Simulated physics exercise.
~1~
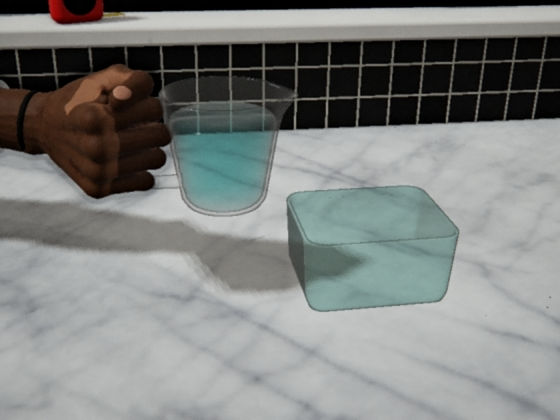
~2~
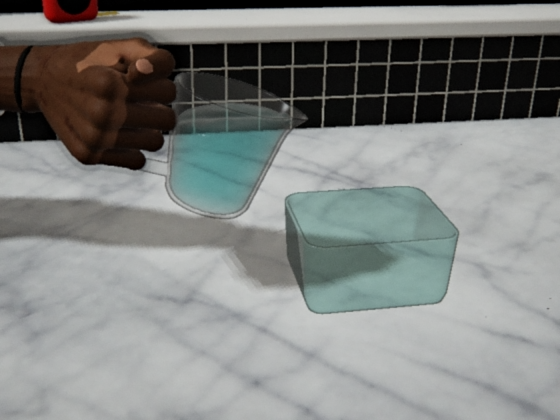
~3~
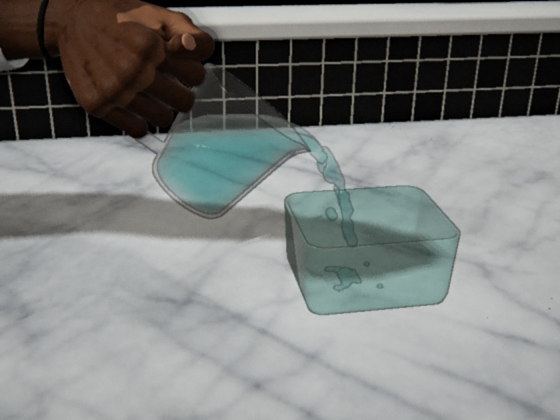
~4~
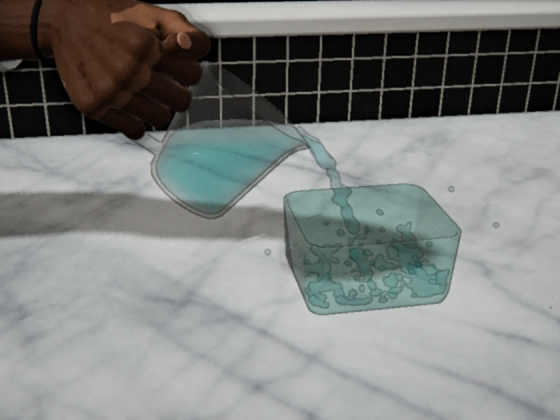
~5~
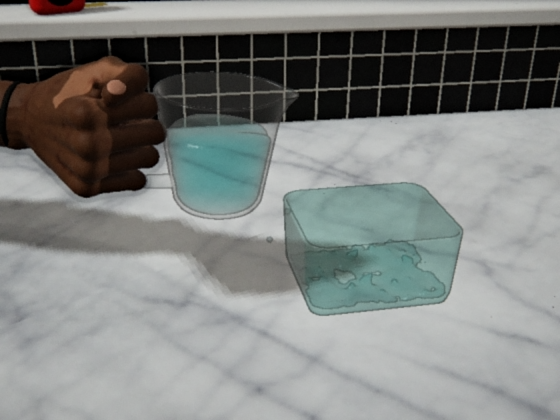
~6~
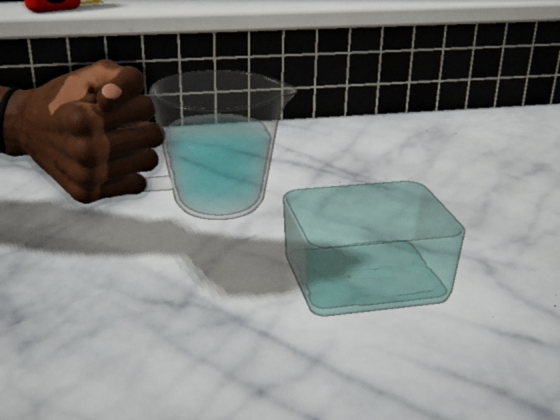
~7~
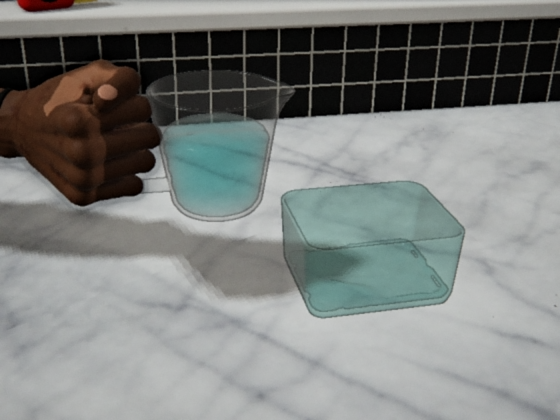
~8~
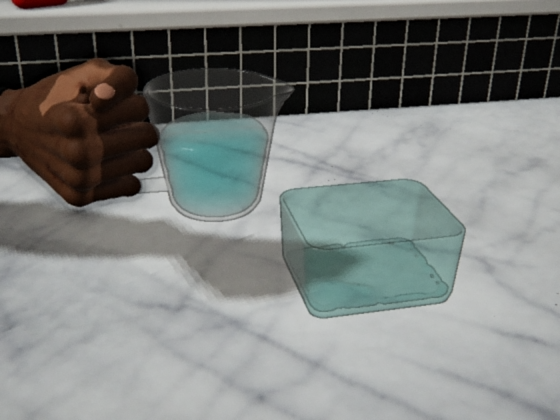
Hand tilting a clear measuring jug, pouring blue water into a food box, then righting it as a shallow layer settles.
